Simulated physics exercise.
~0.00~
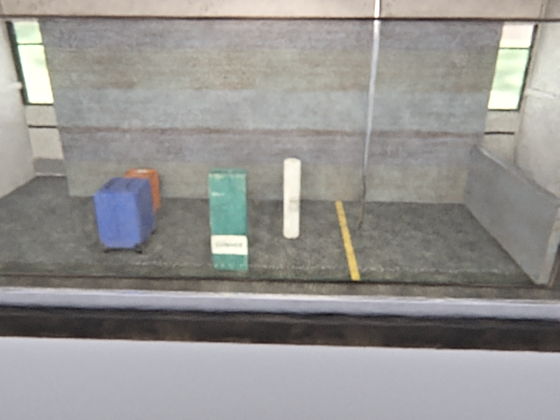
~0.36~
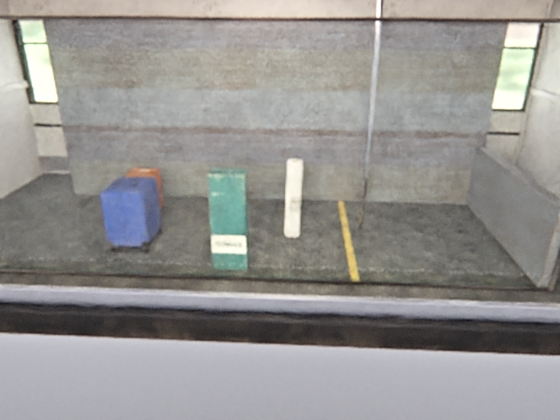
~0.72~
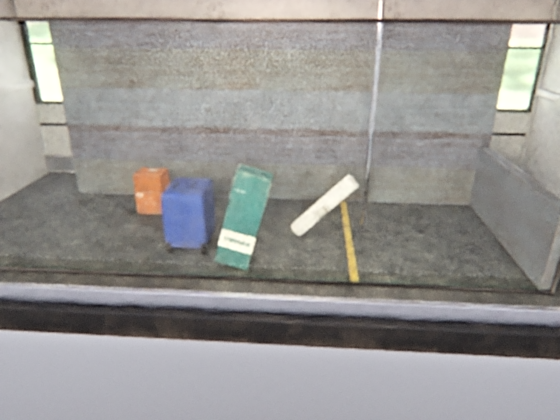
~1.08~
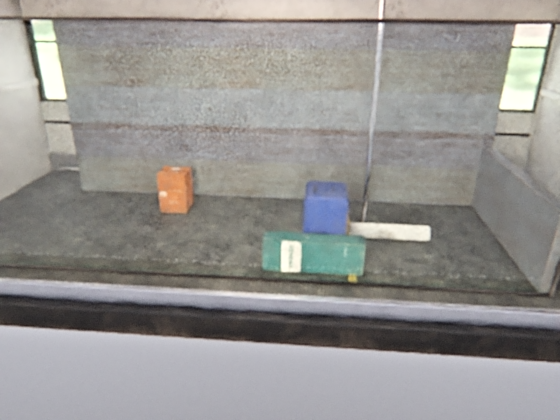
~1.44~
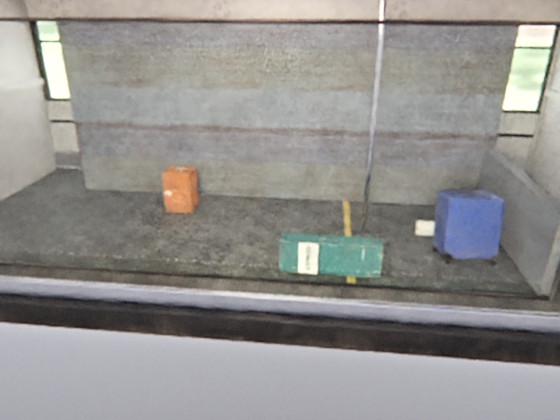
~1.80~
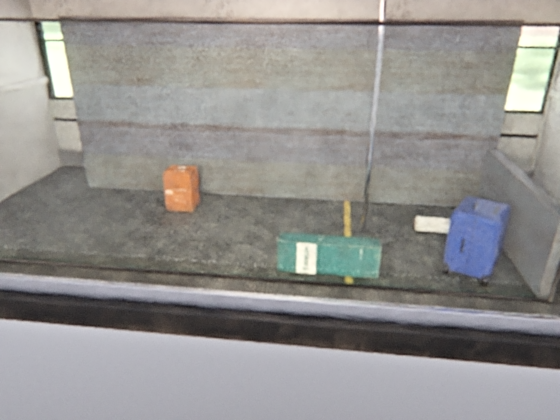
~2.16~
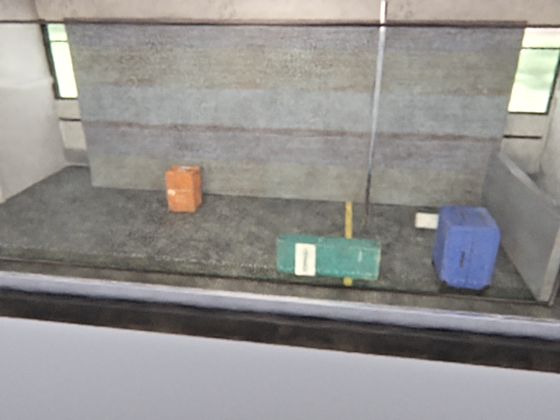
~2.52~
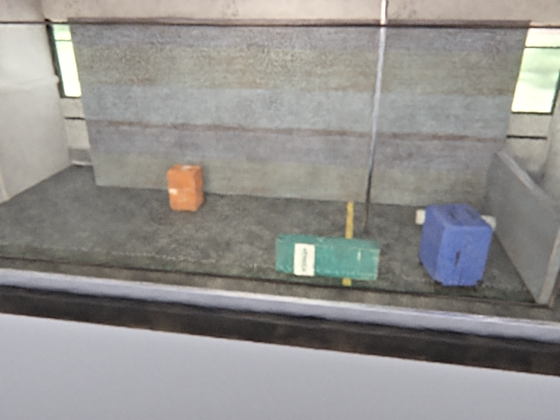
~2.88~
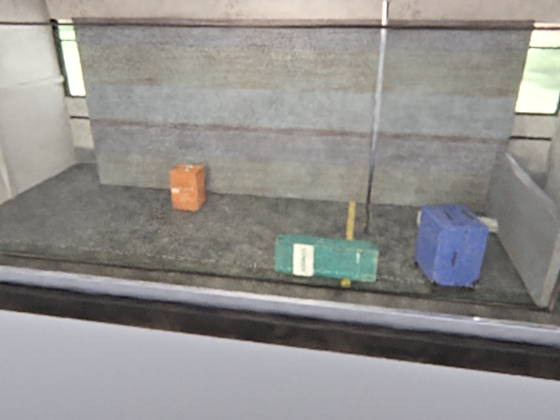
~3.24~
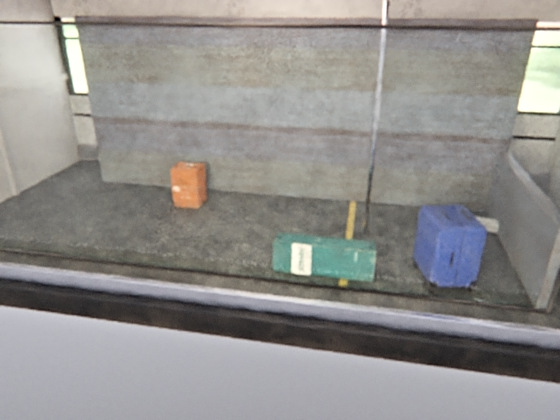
At first, a blue wheeled case, an orange pack, a teal tall box and a white roll stand upright in a grey bay, all left of a yellow floor line. The blue case rolls right, slowly and then faster, while the teal box and the white roll tip over to the right. The orange pack shifts slightly and stays upright. The case travels on past the line toward the right wall, turns, and eases back a little. It ends standing before the fallen roll, beyond the line, while the teal box lies with its middle short of it.
